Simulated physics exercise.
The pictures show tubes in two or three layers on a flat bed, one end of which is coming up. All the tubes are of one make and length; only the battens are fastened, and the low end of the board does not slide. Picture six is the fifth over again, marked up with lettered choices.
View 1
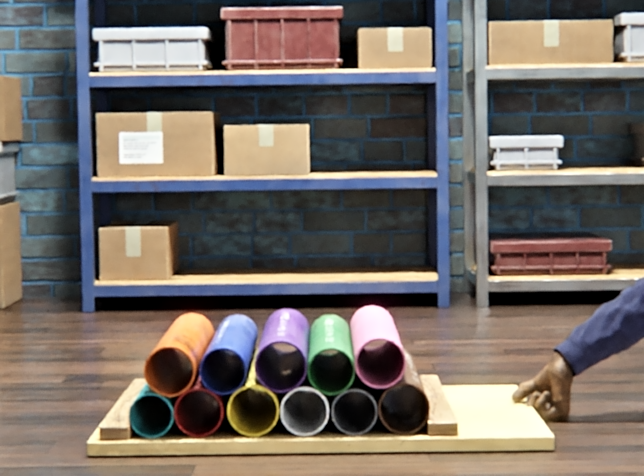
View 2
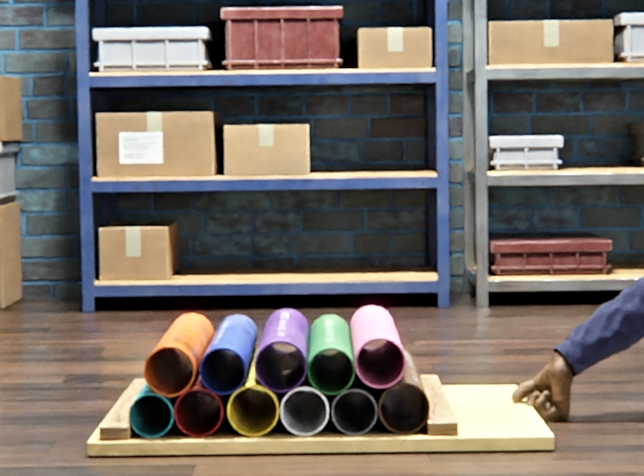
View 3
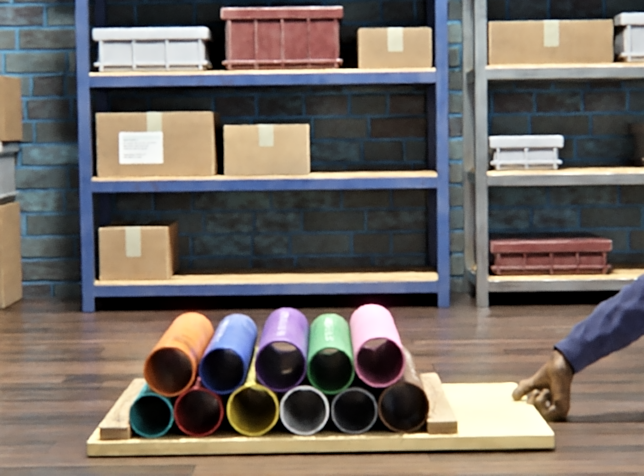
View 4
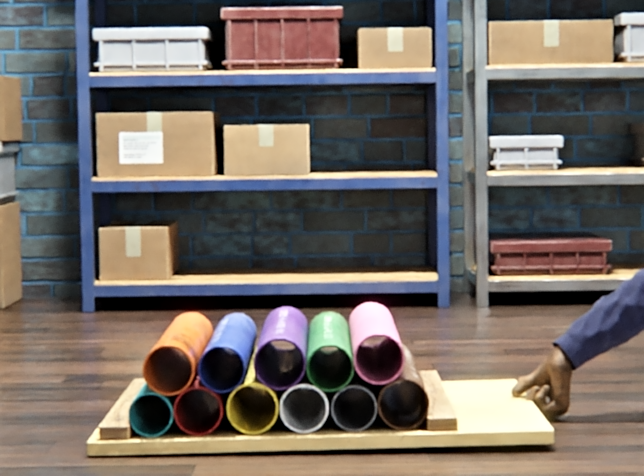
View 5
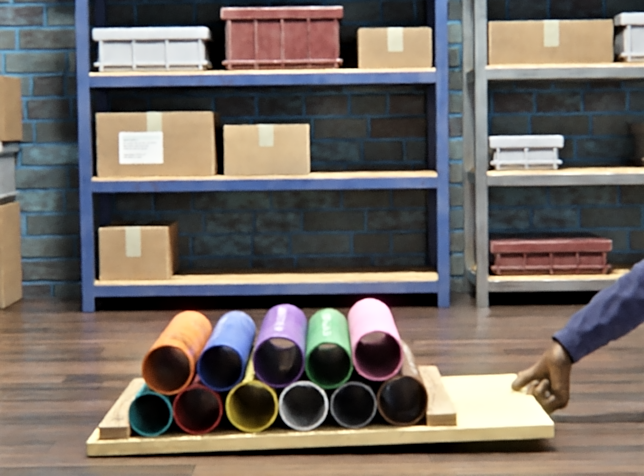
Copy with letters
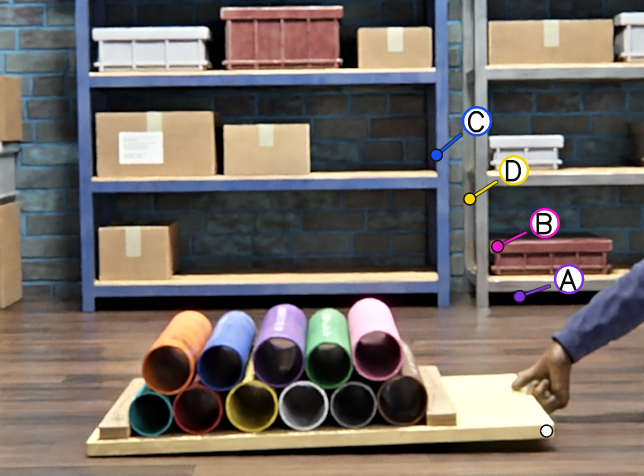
At first, colourful tubes sit in two layers between wooden battens on a flat board, while a hand at the right grips the board's end, with shelves of boxes behind. The hand then raises that right end slightly, tilting the board a little, and the tubes stay stacked with barely any shift.
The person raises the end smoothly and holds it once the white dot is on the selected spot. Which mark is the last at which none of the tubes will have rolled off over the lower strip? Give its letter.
The answer is mark A.
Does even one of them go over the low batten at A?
No.
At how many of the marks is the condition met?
One of the four.
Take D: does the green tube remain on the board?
The green tube: No.
On the marked copy, A at (519, 297); B at (497, 246); C at (437, 155); D at (470, 199); the white dot at (546, 431).
With A. Early on, board at 14°.
Further on, board at 19°.
At the end, board at 19°, none over the low batten.
As for the rest, B five over the low batten; C five over the low batten; D five over the low batten.
